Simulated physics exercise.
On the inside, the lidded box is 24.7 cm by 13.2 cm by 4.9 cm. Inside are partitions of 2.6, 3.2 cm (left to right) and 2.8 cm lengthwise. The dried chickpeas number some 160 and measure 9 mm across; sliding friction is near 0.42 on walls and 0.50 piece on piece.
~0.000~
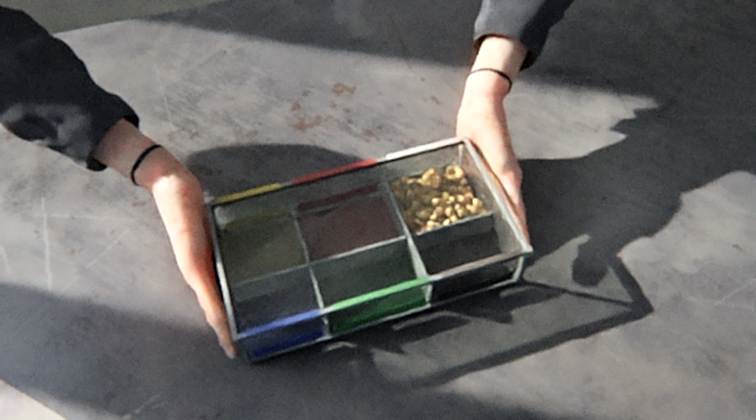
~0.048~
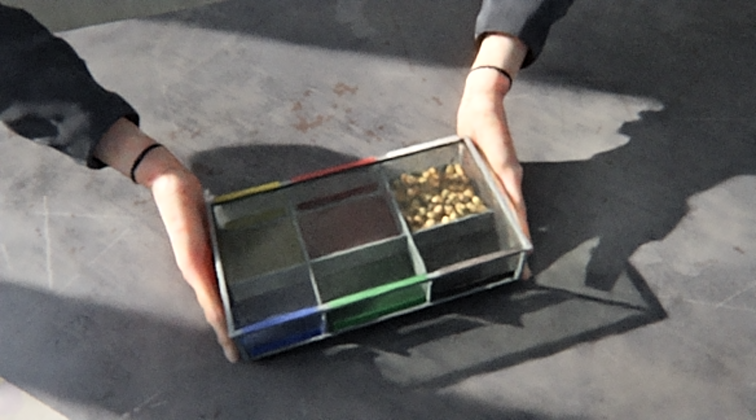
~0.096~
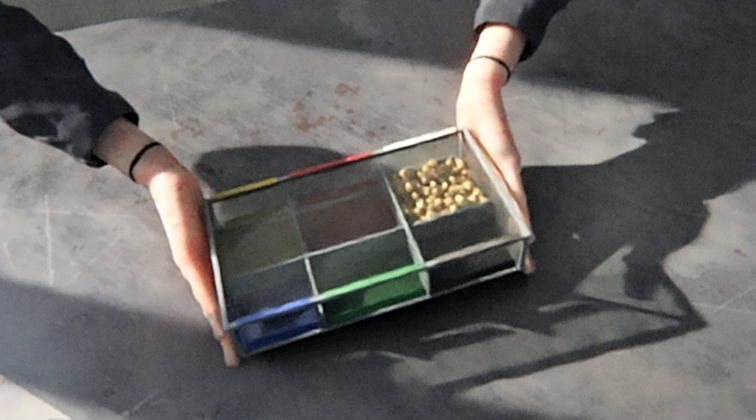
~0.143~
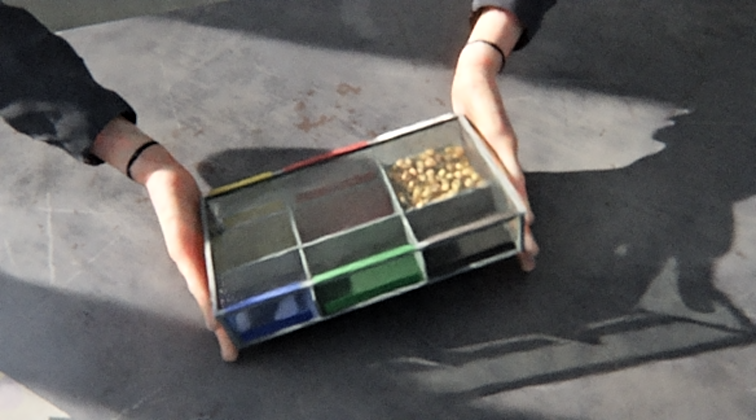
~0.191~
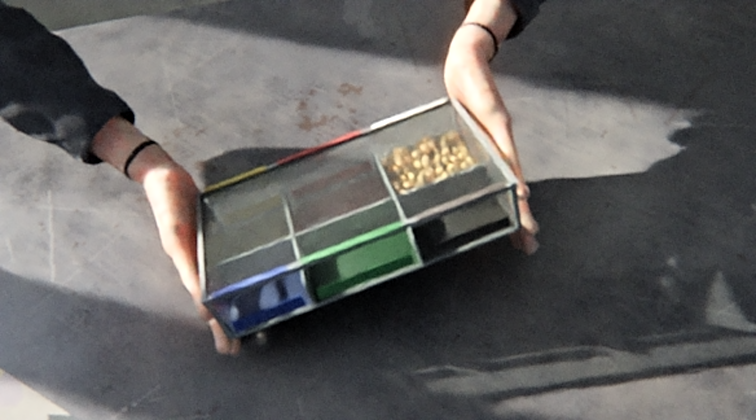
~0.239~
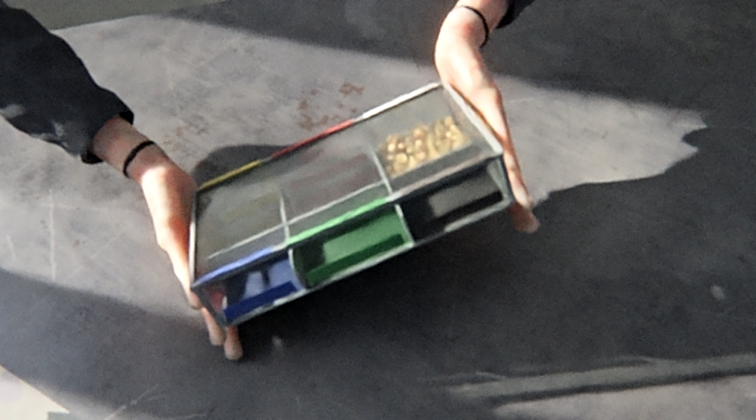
To begin with, two hands hold a clear, six-part lidded box almost level above a sunlit grey surface, with small golden pieces in its far right compartment. The hands then tilt it increasingly quickly, raising its right side and exposing more of the blue and green front, while the pieces stay in that compartment.
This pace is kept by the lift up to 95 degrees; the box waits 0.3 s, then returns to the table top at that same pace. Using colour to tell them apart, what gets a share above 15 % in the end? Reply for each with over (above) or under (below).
Red - under, blue - under, green - under, yellow - under, white - over, black - under.
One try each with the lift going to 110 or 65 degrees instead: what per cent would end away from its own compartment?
I'd put them near 5 and 0 percent in that order.
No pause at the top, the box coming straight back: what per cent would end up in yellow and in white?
Result - yellow: 5 %; white: 90 %.
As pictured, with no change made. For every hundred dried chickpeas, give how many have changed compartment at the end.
Somewhere around 10 percent.
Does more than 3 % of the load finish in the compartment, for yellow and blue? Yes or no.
For yellow, it does; for blue, it does not.
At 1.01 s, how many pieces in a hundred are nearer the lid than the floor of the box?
Roughly 50 percent of the pieces.
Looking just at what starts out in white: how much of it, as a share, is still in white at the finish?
Some 90 per cent.
Then, at 1.01 s, tilt 95 degrees; red 5 %, yellow 5 %, white 90 %.
After 1.53 s, tilt 49 degrees; yellow 10 %, white 90 %.
After 2.11 s, tilt 0 degrees; yellow 10 %, white 90 %.
In the end, at 2.4 s, red 0 %, blue 0 %, green 0 %, yellow 10 %, white 90 %, black 0 %.
